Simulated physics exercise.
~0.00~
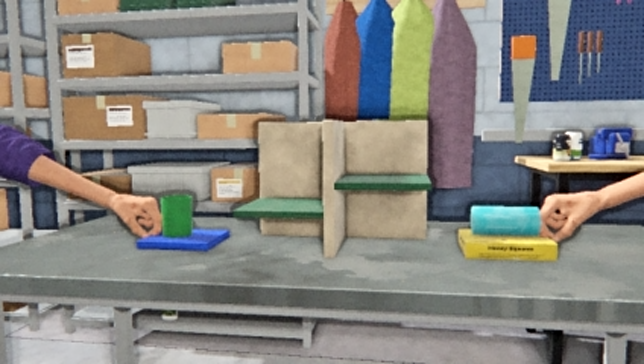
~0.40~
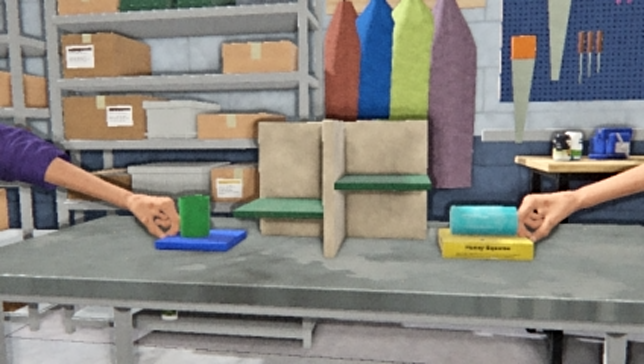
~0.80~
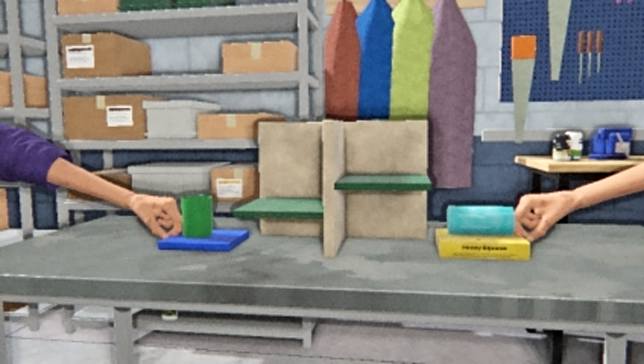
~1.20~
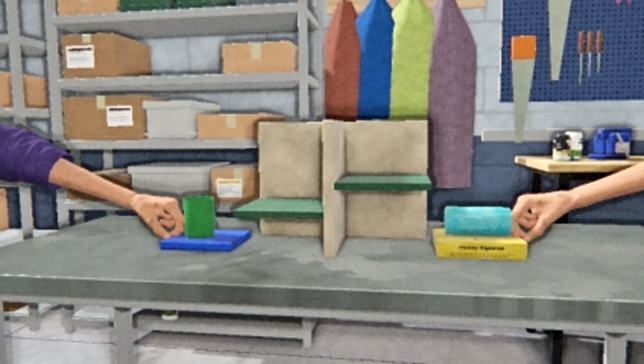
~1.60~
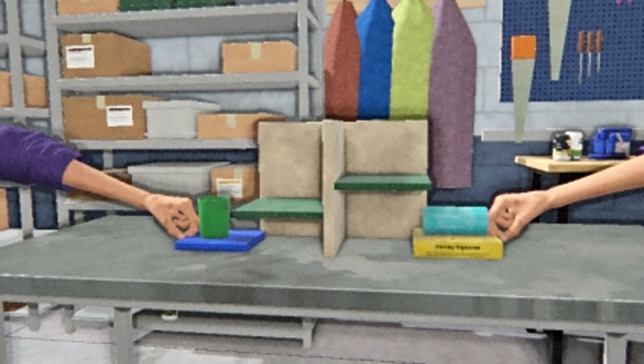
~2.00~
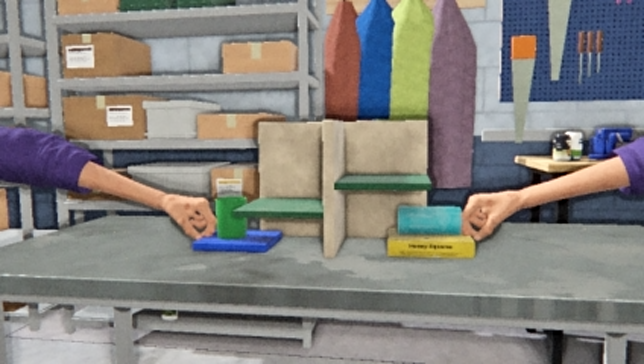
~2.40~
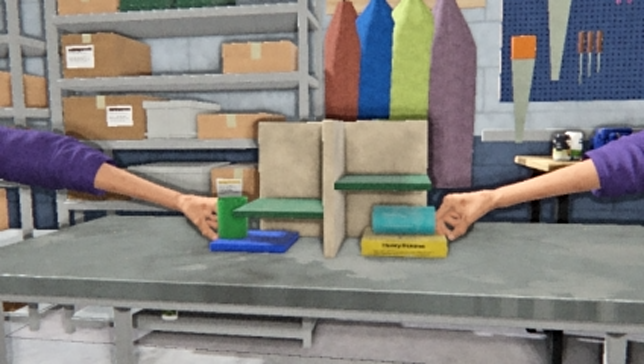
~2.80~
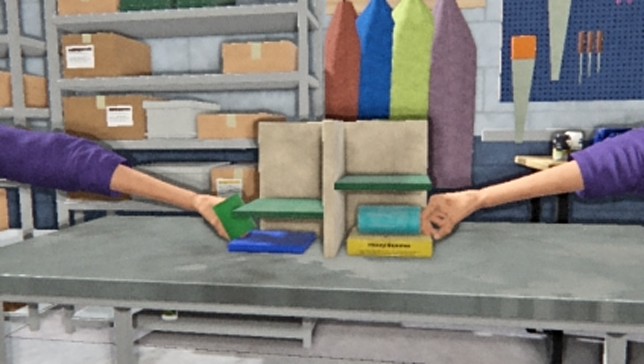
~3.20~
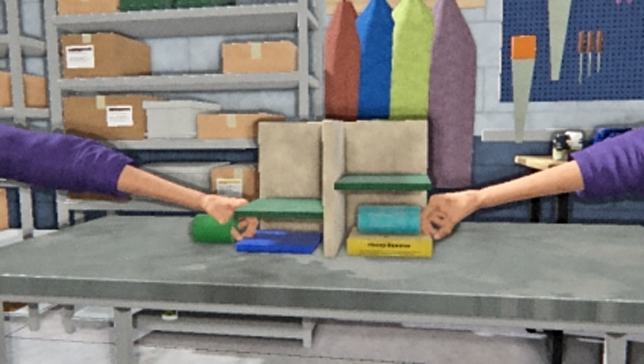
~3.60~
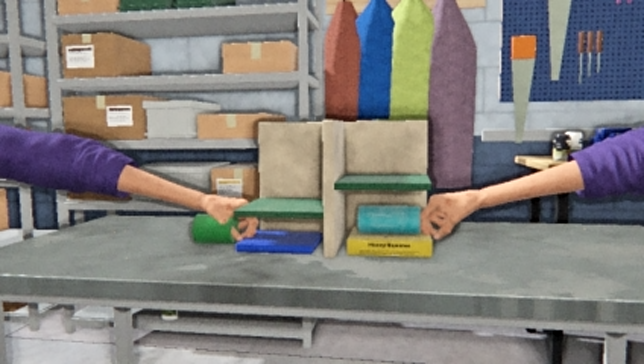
In the video, two hands slide a blue board carrying an upright green beaker and a yellow packet carrying a turquoise candle inward beneath a stand's shelves; the beaker catches, tips back and ends on its side, while the candle passes under and stays on the packet.
